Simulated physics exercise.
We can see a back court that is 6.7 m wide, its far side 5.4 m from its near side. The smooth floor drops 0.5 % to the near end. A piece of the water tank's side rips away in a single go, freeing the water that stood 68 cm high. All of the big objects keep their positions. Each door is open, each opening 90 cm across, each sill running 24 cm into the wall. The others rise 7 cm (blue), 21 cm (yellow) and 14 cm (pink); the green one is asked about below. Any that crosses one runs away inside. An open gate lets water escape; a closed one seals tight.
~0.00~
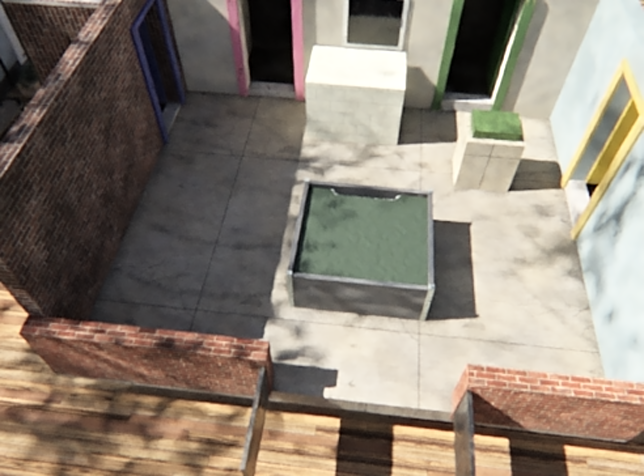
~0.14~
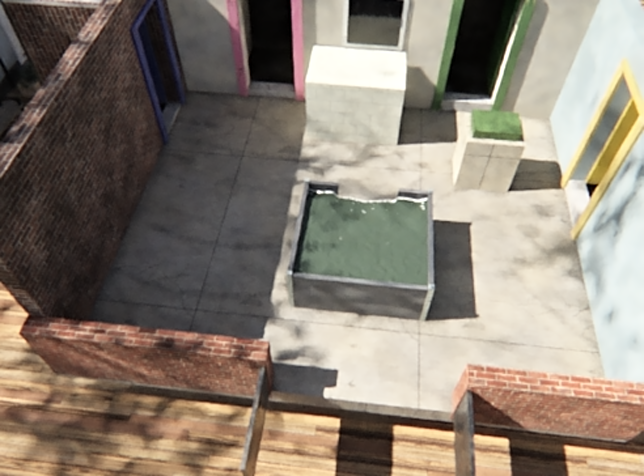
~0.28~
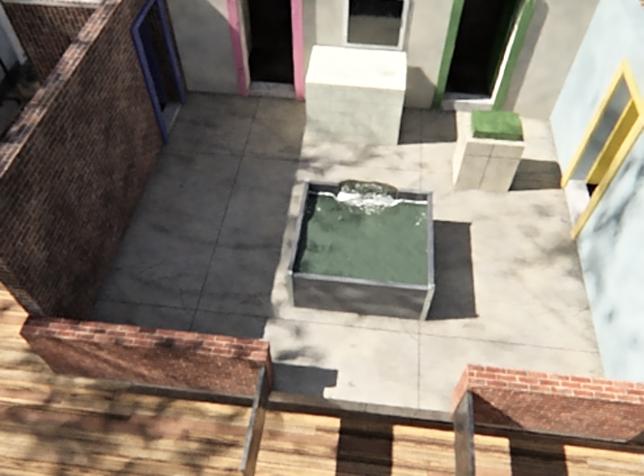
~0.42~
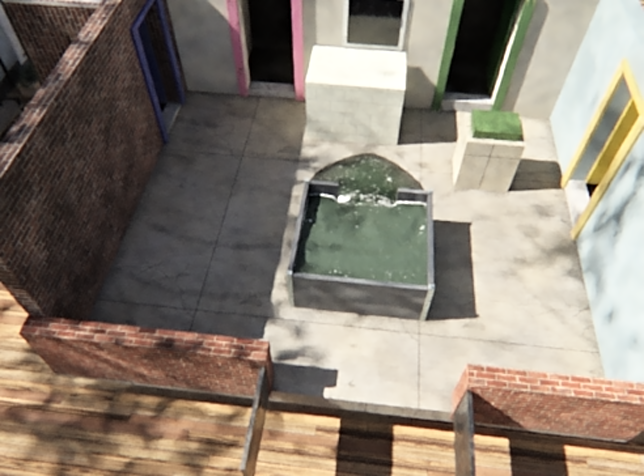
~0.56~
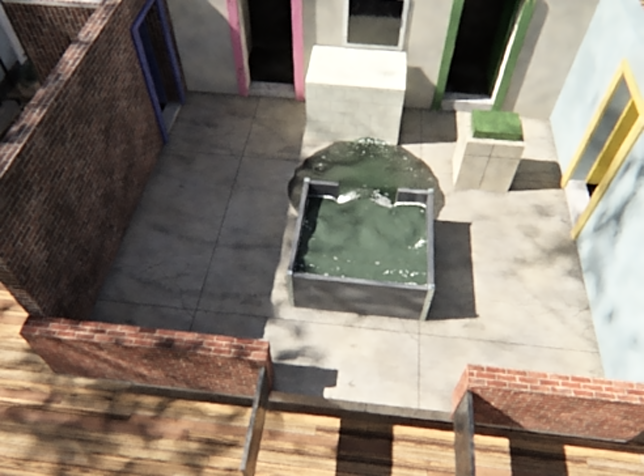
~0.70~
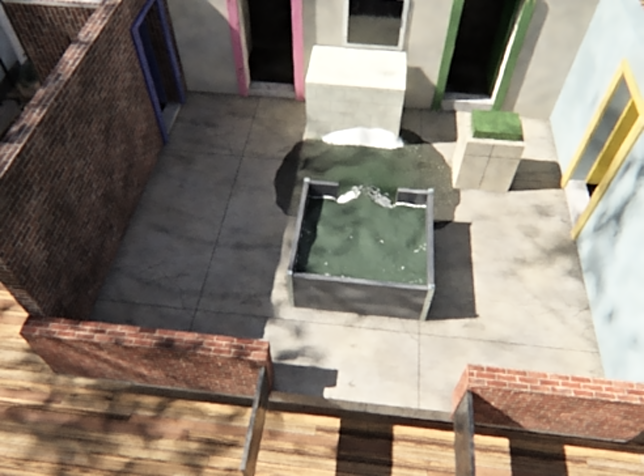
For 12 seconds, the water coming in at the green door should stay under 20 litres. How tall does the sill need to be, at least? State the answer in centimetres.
Close to 16 cm is just enough.
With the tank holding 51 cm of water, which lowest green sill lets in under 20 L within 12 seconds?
Roughly 10.5 centimetres would do it.
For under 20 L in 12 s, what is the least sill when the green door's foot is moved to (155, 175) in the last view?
It needs roughly 7.0 cm.
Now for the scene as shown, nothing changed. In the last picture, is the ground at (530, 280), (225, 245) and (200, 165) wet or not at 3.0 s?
In the order asked: Untouched, untouched, soaked.
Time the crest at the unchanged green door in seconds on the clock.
Peak time: Around 2.0 s.
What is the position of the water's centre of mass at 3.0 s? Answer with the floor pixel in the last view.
Centre of the water: Approx. (365, 194) px.
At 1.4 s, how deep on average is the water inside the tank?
It averages near 43 cm.
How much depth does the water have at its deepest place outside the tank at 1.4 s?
36 cm.
After 1.4 s water covers 20 % of the floor, deepest (36 cm) near (354, 150); 17 cm at the green door, 0 litres in over its 22 cm sill.
After 3.0 s water covers 40 % of the floor, deepest (26 cm) near (551, 131); 15 cm at the green door, 2 litres in over its 22 cm sill.
After 12.0 s water covers 95 % of the floor, deepest (8 cm) near (76, 350); 4 cm at the green door, 2 litres in over its 22 cm sill.
At the green door as built, the water arrived by 1.3 s and peaked near 23 cm at 2.0 s.
Run again over the same 12 s with other heights there, 30 litres in over 14.5 cm, 6 litres over 19.5 cm. The limit of 20 litres is kept from about 16 cm up.
